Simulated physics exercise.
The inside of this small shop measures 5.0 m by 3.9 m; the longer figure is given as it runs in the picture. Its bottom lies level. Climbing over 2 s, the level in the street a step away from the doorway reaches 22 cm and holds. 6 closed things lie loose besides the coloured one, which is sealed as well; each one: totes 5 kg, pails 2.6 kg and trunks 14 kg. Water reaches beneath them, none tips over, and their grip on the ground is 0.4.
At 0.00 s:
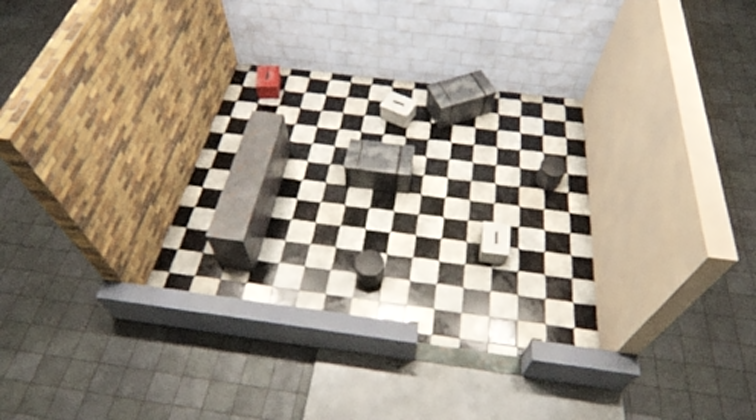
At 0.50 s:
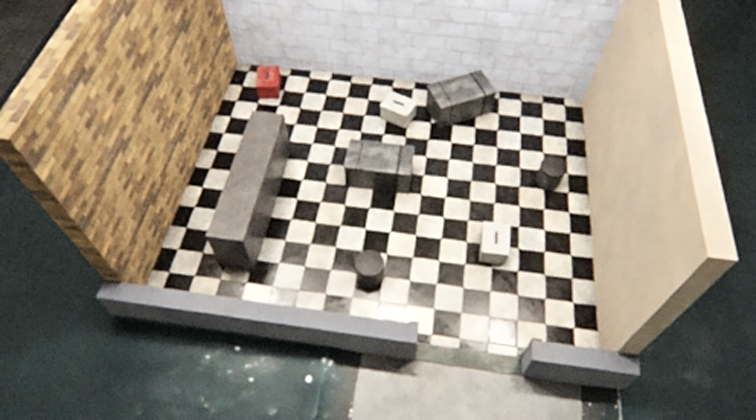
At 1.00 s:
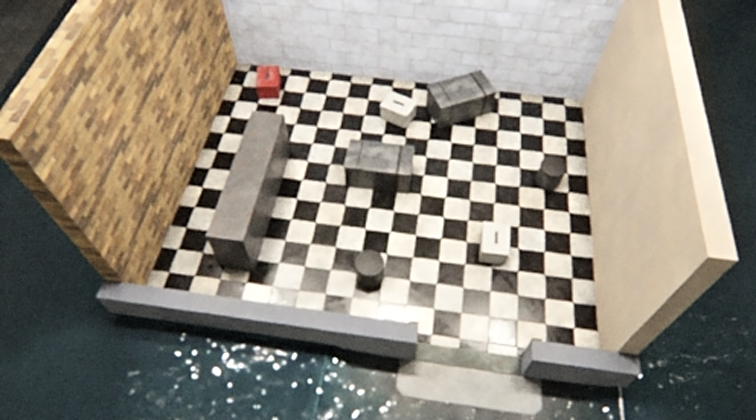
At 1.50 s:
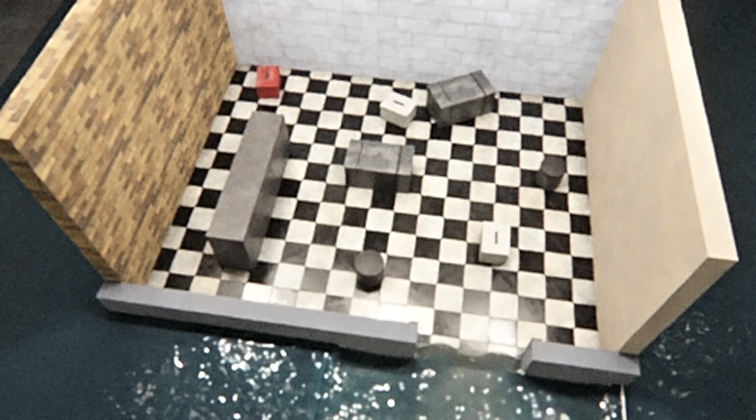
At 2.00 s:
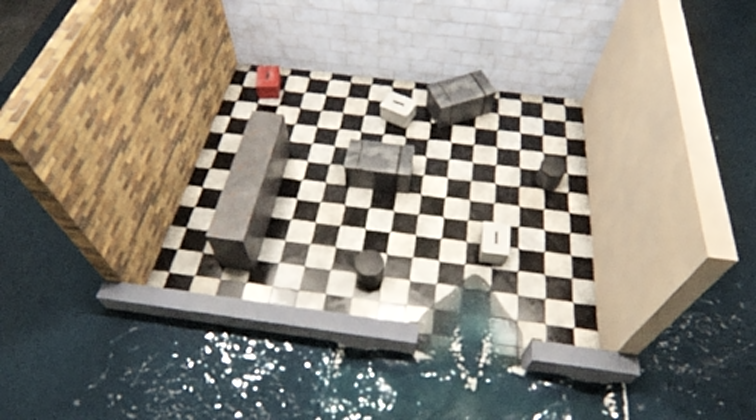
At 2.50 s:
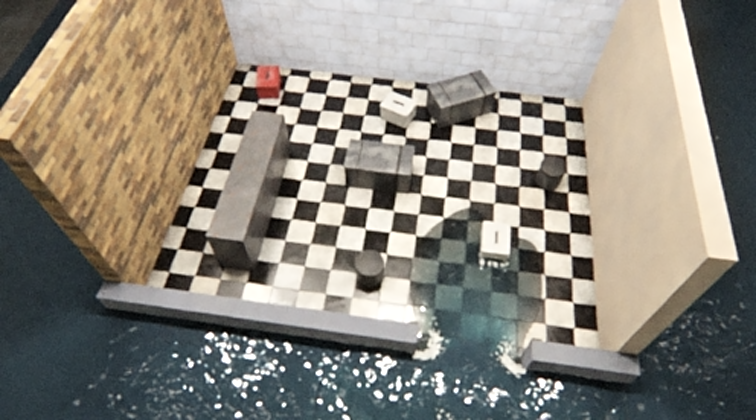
Dark, glinting water surrounds a small shop with a black-and-white checkered floor, seen from high above its low grey front wall by a still camera. A red box sits in the far left corner, a long grey counter stands at left, and white boxes, grey trunks and dark pails dot the tiles. The water covers the paving and pale ramp, then spreads through the front gap around the nearer white box, while nothing shifts.
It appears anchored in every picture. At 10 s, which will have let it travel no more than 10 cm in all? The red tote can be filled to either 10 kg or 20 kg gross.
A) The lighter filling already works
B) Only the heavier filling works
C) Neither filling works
Answer: B.
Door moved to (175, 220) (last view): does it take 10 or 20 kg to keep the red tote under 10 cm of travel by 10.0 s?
If so, both fall short.
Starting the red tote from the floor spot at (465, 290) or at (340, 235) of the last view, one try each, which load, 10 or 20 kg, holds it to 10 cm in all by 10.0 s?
At the first spot nothing offered works, at the second the lesser mass is plenty.
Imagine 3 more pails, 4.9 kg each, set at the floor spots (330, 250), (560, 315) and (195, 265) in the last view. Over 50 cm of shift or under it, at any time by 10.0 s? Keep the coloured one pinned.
In the order given, within the mark, then within the mark, and last within the mark.
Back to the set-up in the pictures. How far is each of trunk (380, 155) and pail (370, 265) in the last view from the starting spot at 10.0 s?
They sit 200 cm and 20 cm away, in the order given.
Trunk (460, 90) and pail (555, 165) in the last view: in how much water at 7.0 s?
Depth approx. 10 cm / 12 cm.
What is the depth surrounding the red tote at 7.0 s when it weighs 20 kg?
Something like 4 centimetres.
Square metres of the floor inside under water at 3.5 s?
Somewhere around 7.0 m2, roughly.
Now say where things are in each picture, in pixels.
The red tote at (267, 76), on the bottom; water covers 0.0 m2; 0 of 7 have shifted, in the first frame.
The red tote at (267, 76), on the bottom; water covers 0.0 m2; 0 of 7 have shifted, in the second frame.
The red tote at (267, 76), on the bottom; 0.0 m2 under water; 0 of 7 have shifted, in the third frame.
The red tote at (267, 76) rests on the ground; 0.0 m2 under water; 0 of 7 have shifted, in the fourth frame.
The red tote at (267, 76), on the bottom; water covers 0.6 m2; 0 of 7 have shifted, in the fifth frame.
The red tote at (267, 76) rests on the ground; water covers 1.9 m2; 0 of 7 have shifted, in the sixth frame.
After 3.5 s the red tote would be 0 cm from its start with 10 kg and 0 cm from its start with 20 kg; 0 cm of water round it then.
After 4.5 s the red tote would be 0 cm from its start with 10 kg and 0 cm from its start with 20 kg; 0 cm of water round it then.
After 7.0 s the red tote would be 5 cm from its start with 10 kg and 1 cm from its start with 20 kg; 4 cm of water round it then.
After 10.0 s the red tote would be 78 cm from its start with 10 kg and 1 cm from its start with 20 kg; 11 cm of water round it then.
